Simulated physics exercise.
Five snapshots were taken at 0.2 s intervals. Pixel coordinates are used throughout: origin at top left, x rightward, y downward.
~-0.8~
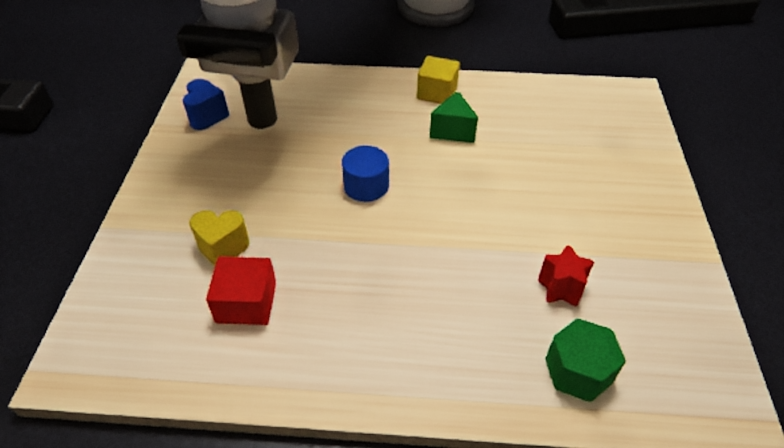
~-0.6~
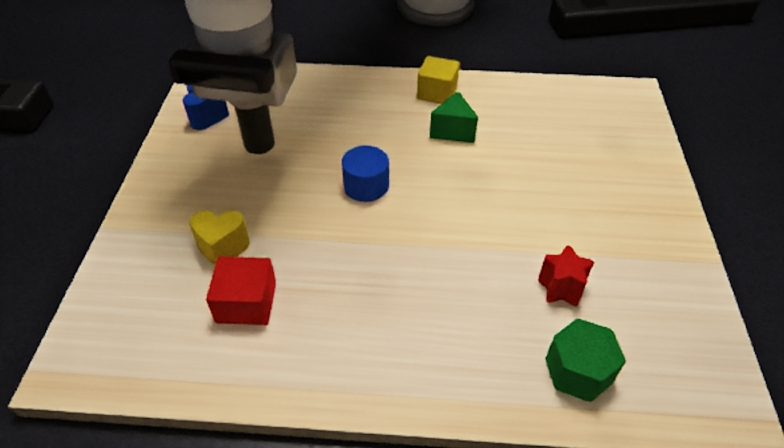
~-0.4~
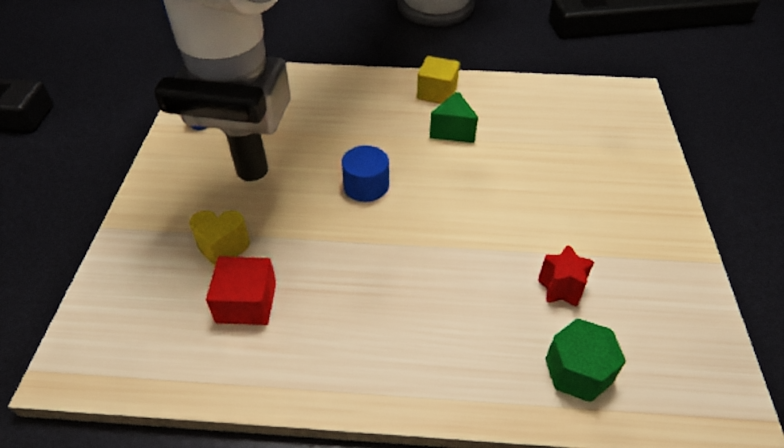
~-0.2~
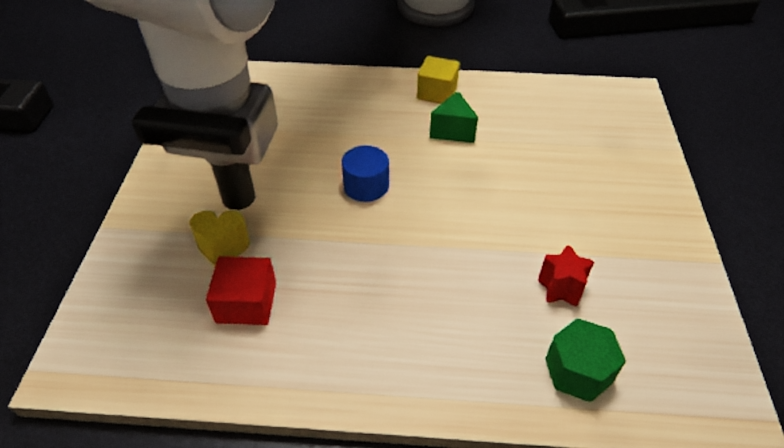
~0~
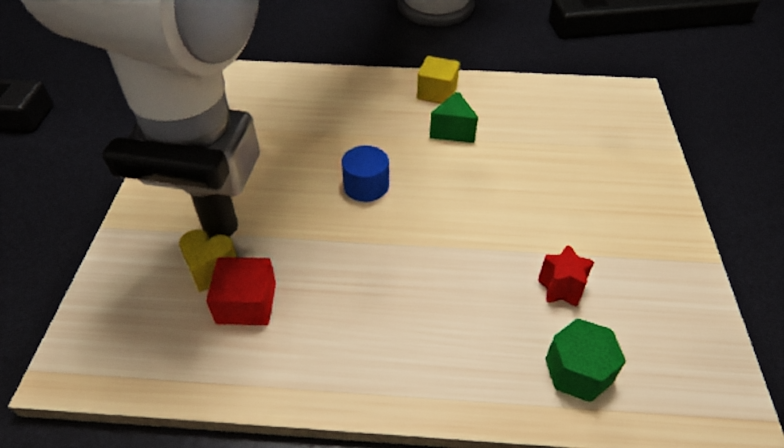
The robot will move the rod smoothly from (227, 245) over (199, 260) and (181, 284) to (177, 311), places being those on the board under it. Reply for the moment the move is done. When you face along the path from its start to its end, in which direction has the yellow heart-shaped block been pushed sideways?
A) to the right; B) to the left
I'll go with B - to the left.
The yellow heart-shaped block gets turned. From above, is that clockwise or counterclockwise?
Answer: Against the clock.
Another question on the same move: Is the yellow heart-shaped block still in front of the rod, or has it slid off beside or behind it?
Ahead.
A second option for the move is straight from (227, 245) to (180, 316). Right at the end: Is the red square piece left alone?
In short: No.
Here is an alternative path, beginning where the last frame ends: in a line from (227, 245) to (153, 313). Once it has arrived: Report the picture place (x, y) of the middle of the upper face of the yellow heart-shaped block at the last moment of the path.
I'd guess (136, 322).
On the path given first. Halfway along, rod at (180, 255); yellow heart-shaped block at (176, 277), turned 25° anticlockwise.
At the end, rod at (169, 294); yellow heart-shaped block at (166, 319), turned 30° anticlockwise; red square piece not moved.
